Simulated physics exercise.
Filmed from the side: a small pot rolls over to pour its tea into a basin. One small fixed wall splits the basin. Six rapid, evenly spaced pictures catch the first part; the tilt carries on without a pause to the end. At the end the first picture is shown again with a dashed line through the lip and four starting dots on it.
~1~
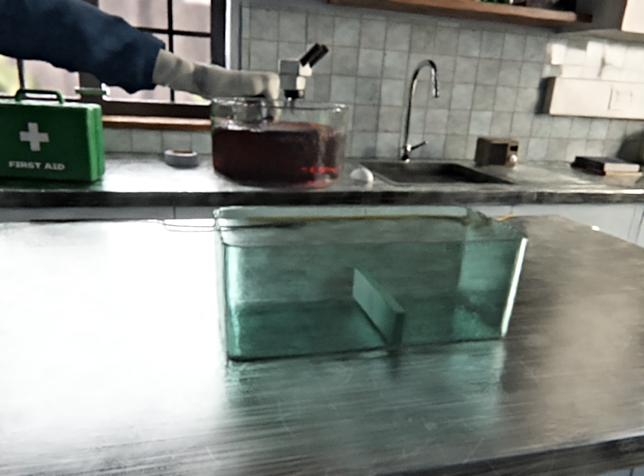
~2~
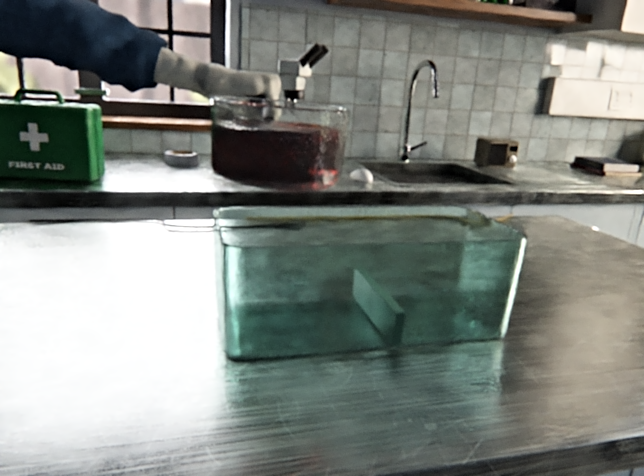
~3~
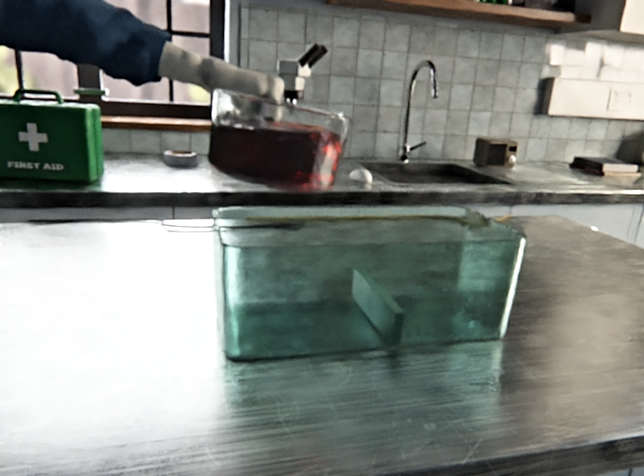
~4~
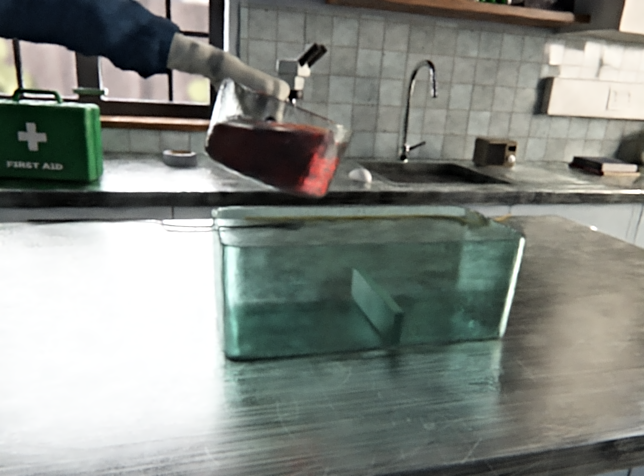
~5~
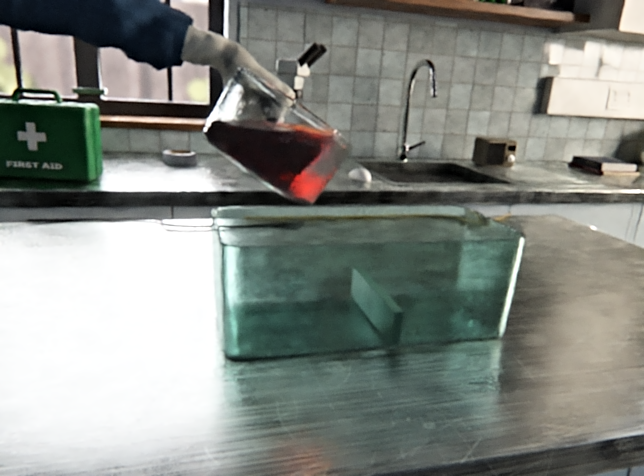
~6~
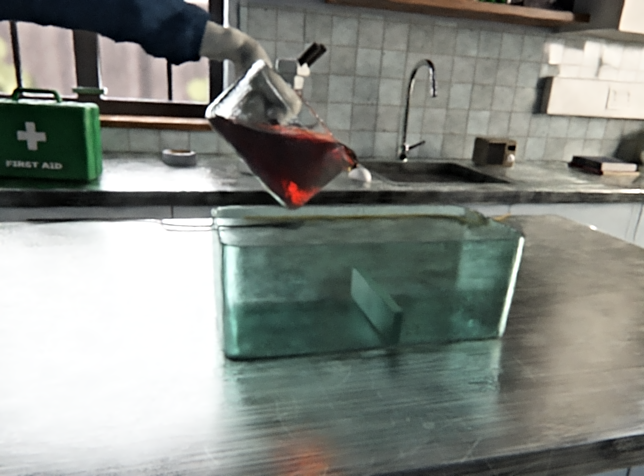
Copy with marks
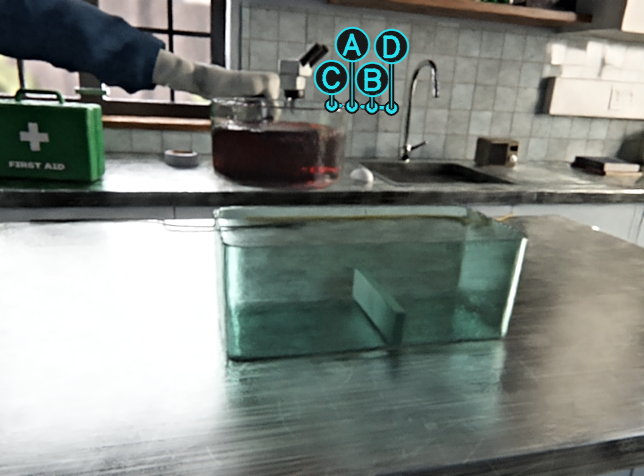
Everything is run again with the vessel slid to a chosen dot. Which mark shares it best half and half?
The best dot is B.
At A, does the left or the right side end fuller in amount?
More ends on the left.
On the marked copy, A at (352, 106); B at (372, 107); C at (331, 105); D at (391, 108).
For dot A, about 70 % ends left of the wall and 28 % right of it.
For dot B, about 49 % ends left of the wall and 49 % right of it.
For dot C, about 84 % ends left of the wall and 13 % right of it; 3 % is lost outside.
For dot D, about 36 % ends left of the wall and 63 % right of it.
